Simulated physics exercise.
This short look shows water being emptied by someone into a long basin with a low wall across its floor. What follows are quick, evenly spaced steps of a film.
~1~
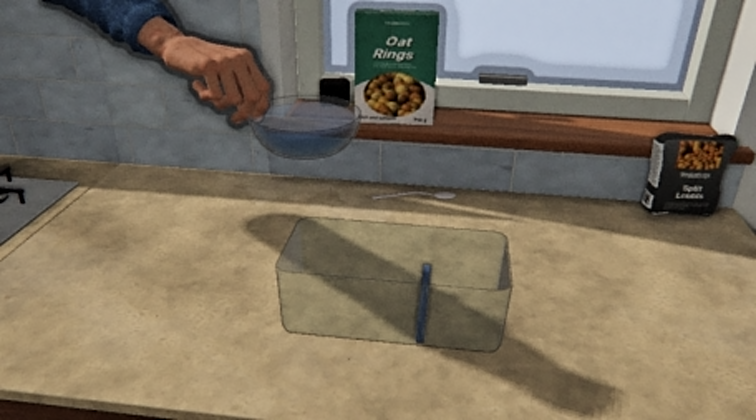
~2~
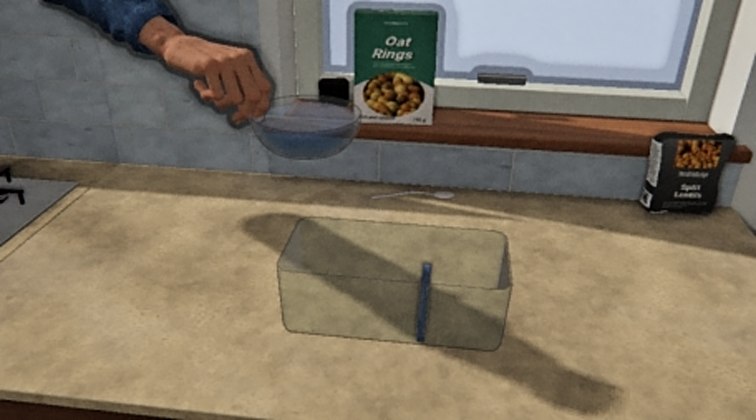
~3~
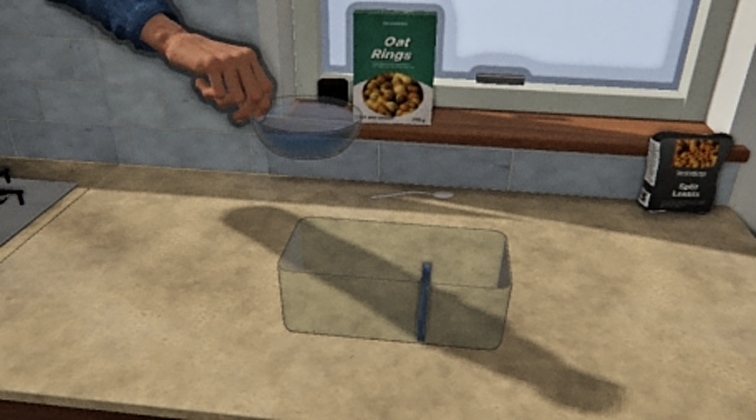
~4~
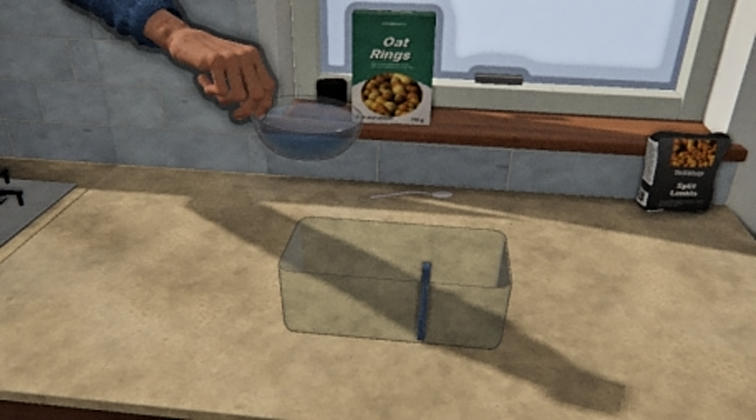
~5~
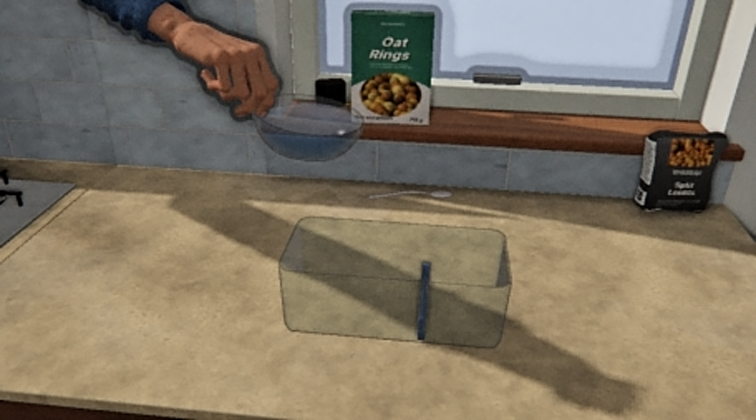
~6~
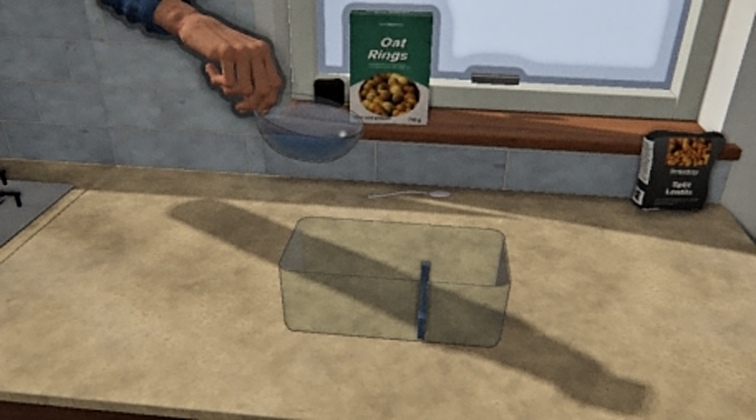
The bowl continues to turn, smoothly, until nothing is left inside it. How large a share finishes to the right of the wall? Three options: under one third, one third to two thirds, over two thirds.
Answer: Under one third.
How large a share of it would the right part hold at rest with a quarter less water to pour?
Some 5 per cent.
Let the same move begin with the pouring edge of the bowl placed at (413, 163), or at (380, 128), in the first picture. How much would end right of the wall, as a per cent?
70 %, 40 %.
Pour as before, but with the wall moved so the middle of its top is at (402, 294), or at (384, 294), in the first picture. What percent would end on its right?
Try 1: Some 55 %; try 2: 70 %.
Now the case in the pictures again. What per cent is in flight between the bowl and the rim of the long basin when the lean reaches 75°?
Near 50 in a hundred.
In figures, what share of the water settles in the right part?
Close to 10 per cent.
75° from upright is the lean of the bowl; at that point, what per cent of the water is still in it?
Still holding around 20 %, give or take.
A moment on, the tilt is 75° and 20 per cent is still to pour, 26 is left of the wall and 1 right of it.
Next, the tilt is 112° and 0 per cent is still to pour, 87 is left of the wall and 9 right of it.
Then the tilt is 116° and 0 per cent is still to pour, 88 is left of the wall and 10 right of it.
Later the tilt is 116° and 0 per cent is still to pour, 88 is left of the wall and 10 right of it.
In the end 88 per cent lies left of the wall, 10 right of it and 2 outside.
